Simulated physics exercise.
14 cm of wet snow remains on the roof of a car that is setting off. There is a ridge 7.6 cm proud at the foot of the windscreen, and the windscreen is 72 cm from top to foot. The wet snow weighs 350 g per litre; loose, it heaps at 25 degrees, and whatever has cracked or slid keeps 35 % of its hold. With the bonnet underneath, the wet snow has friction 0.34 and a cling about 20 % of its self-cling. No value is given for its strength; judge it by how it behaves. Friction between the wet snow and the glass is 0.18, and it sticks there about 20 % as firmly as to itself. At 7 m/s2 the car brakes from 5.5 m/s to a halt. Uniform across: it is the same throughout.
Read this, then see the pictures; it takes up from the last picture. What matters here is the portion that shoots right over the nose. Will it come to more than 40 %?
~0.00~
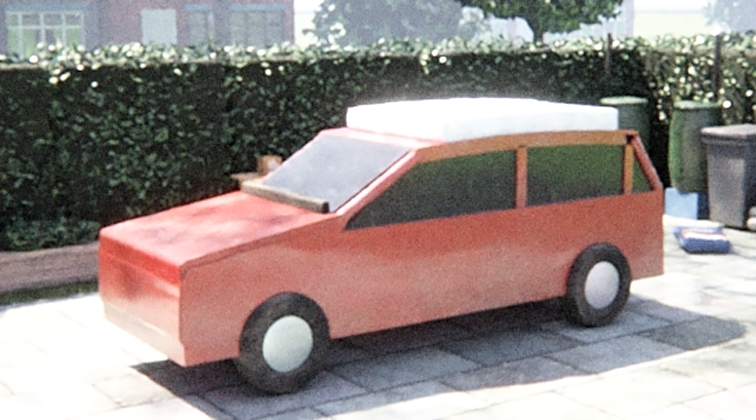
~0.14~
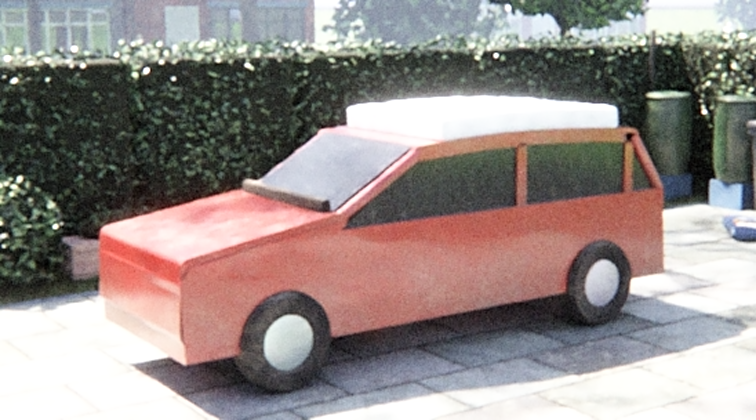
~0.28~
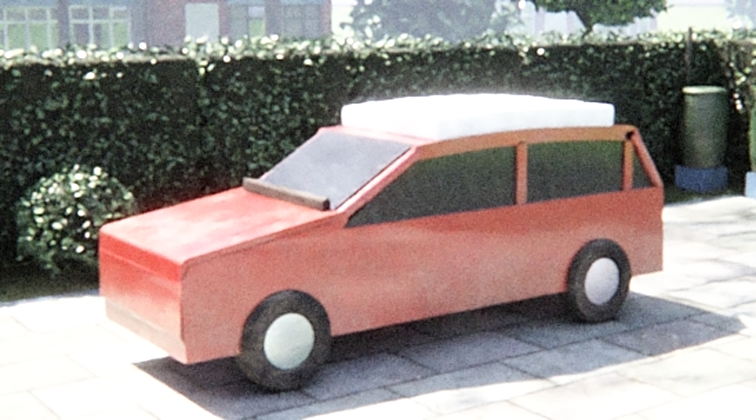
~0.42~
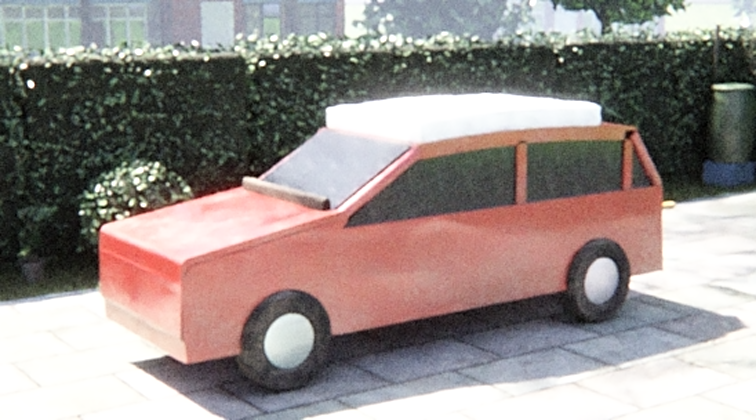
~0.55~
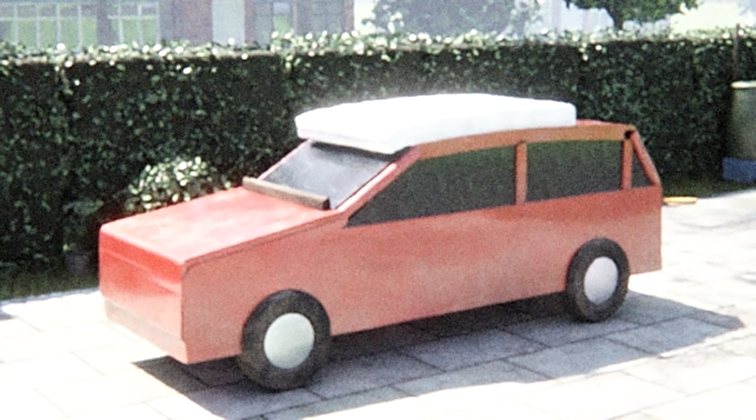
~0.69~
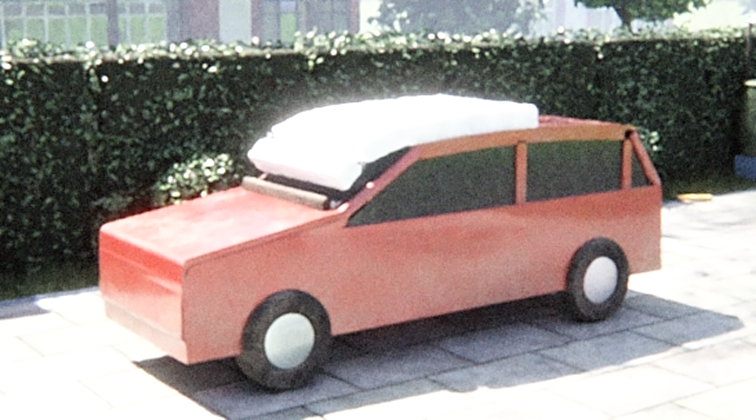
Yes.
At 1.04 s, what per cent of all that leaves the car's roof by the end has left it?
Near 100 in a hundred.
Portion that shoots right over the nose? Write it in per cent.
Estimate: Some 100 per cent.
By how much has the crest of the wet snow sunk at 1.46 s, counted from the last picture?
I'd put it at close to 45 cm.
By 1.04 s, none of the snow is on the roof, 21 % on the glass, 78 % on the bonnet and none has gone off the nose.
By 1.46 s, none of the snow is on the roof, 1 % on the glass, 22 % on the bonnet and 77 % has gone off the nose.
By 1.87 s, none of the snow is on the roof, 1 % on the glass, 3 % on the bonnet and 96 % has gone off the nose.
By 2.29 s, none of the snow is on the roof, 1 % on the glass, 2 % on the bonnet and 98 % has gone off the nose.
By 2.39 s, at the end, none of the snow is on the roof, 1 % on the glass, 2 % on the bonnet and 98 % has gone off the nose.
